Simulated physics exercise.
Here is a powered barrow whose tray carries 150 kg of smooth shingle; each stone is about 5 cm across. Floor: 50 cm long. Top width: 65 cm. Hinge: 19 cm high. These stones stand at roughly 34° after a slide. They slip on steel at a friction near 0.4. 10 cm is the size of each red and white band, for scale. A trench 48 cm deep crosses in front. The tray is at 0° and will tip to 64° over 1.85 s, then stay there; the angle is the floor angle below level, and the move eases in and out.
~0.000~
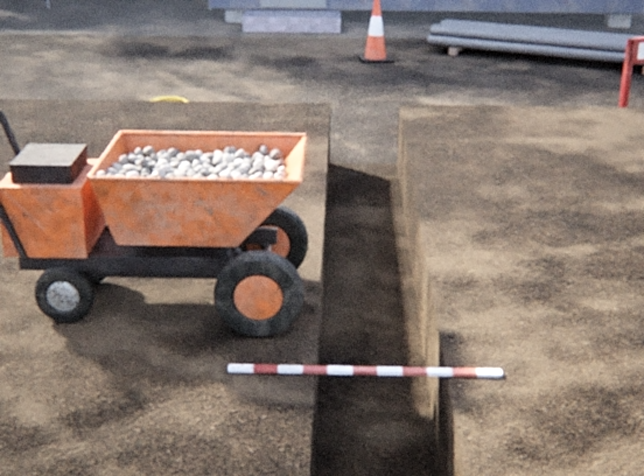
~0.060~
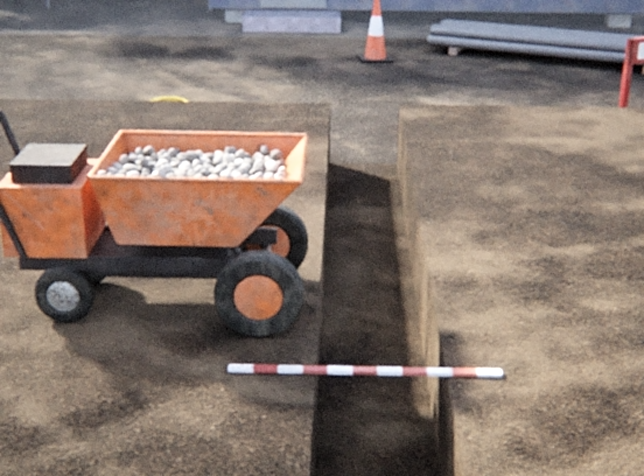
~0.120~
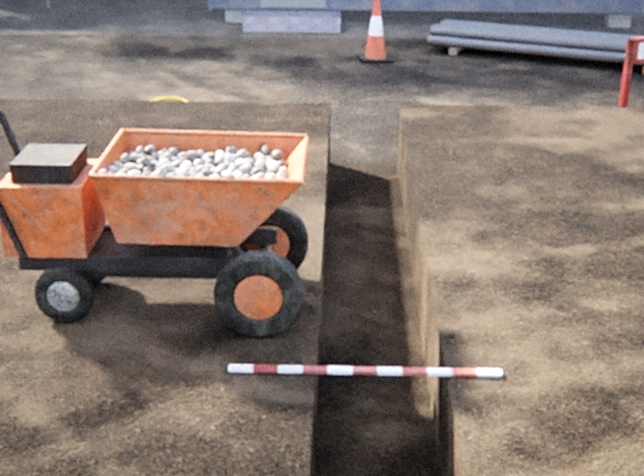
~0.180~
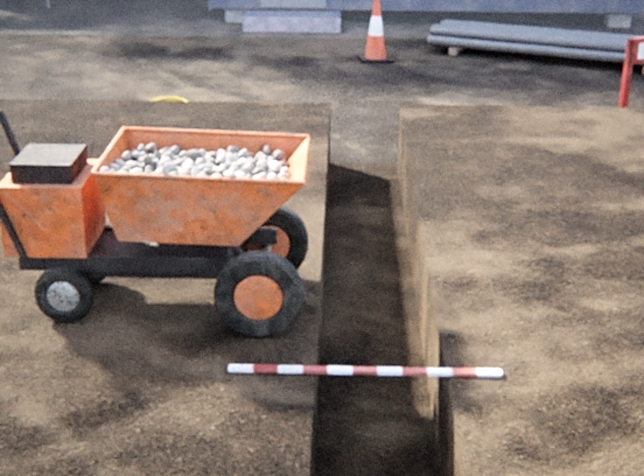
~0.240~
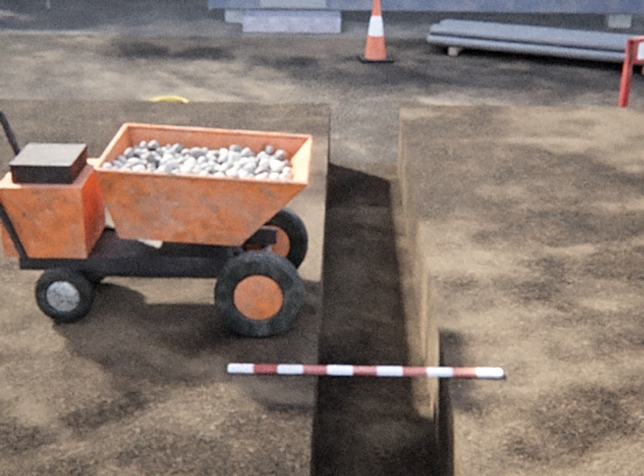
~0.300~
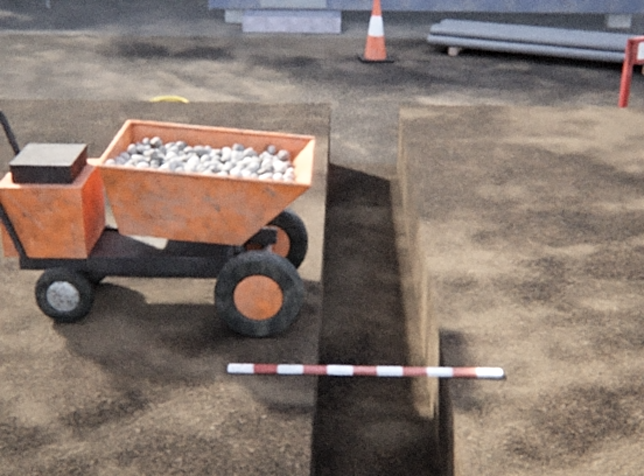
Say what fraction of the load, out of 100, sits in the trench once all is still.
About 68 out of 100.
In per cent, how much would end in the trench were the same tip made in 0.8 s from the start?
Roughly 55 per cent would.
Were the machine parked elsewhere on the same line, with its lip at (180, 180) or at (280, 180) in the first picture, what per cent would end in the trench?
Estimates: 90 % then 90 %.
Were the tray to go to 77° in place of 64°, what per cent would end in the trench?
I'd expect around 65 in a hundred.
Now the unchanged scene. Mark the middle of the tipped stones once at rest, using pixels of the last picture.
Their middle ends up near (413, 382).
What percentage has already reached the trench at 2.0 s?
30 per cent, give or take.
After 1.4 s the floor is at 54°; 99 % in the tray, 1 % in the trench; the foremost stones are at (394, 246).
After 2.0 s the floor is at 64°; 52 % in the tray, 29 % in the trench, 19 % past the trench; the foremost stones are at (525, 299).
After 2.3 s the floor is at 64°; 25 % in the tray, 43 % in the trench, 32 % past the trench; the foremost stones are at (600, 296).
After 4.2 s the floor is at 64°; 0 % in the tray, 68 % in the trench, 32 % past the trench; the foremost stones are at (637, 293).
